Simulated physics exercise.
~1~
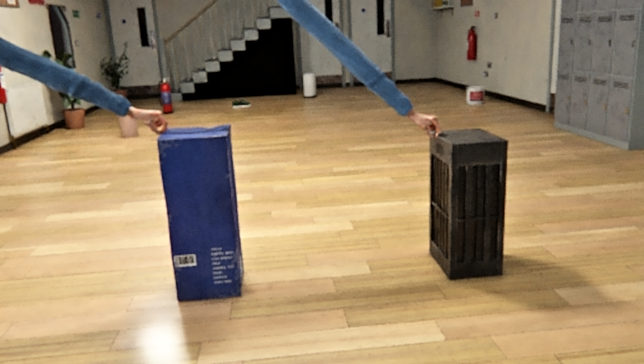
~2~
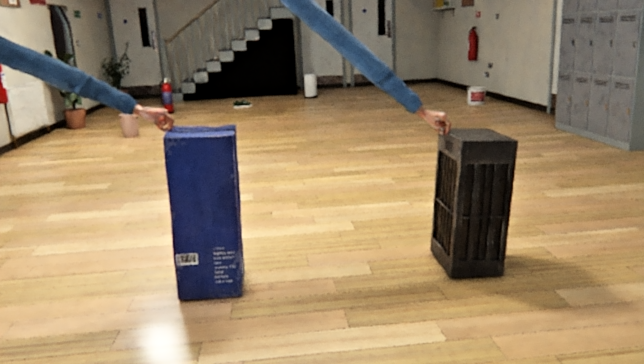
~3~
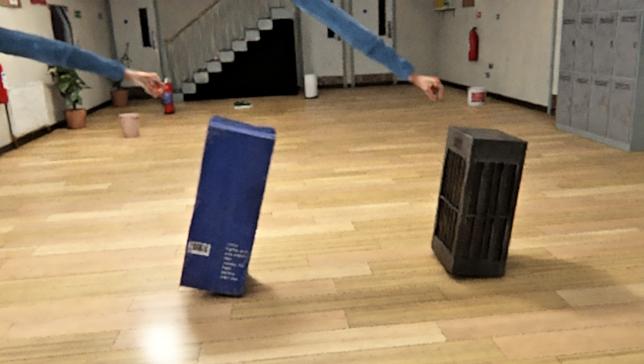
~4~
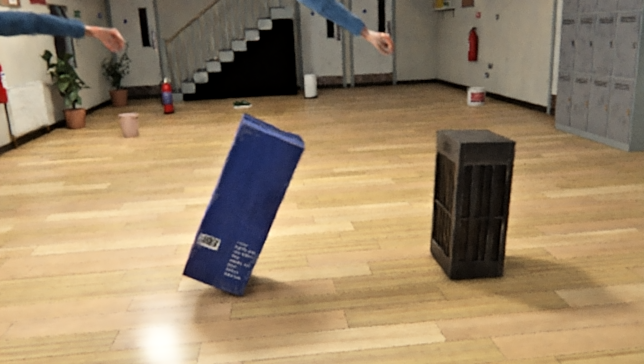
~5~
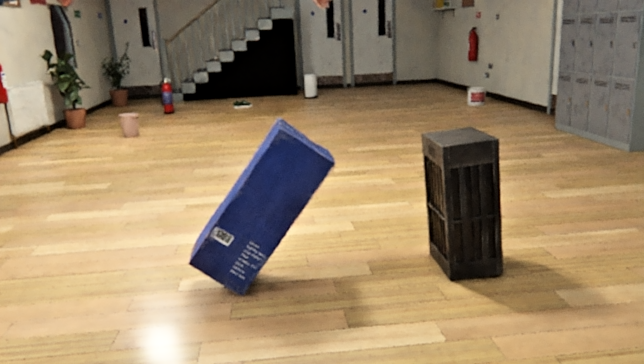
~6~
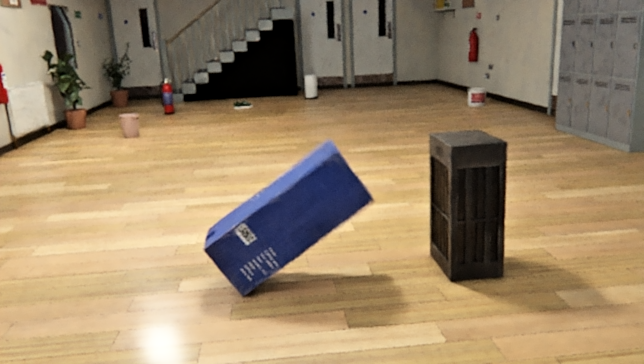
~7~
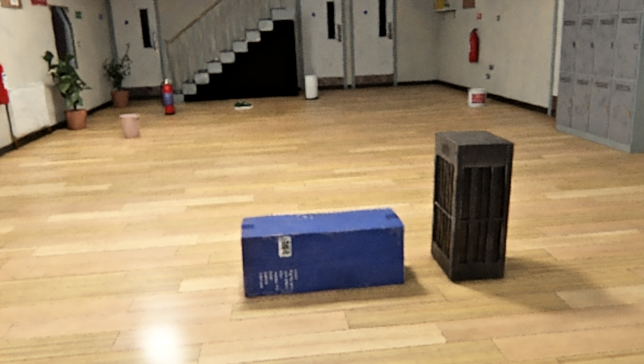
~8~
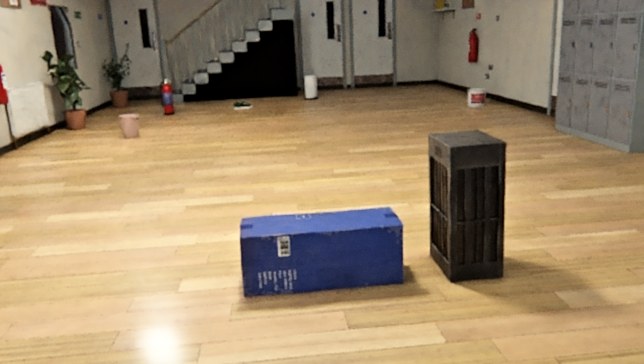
We see two hands tip a tall blue box and a dark crate standing on a wooden floor, then let go and draw back. The blue box topples to the right onto its side, while the crate rocks briefly and settles upright.
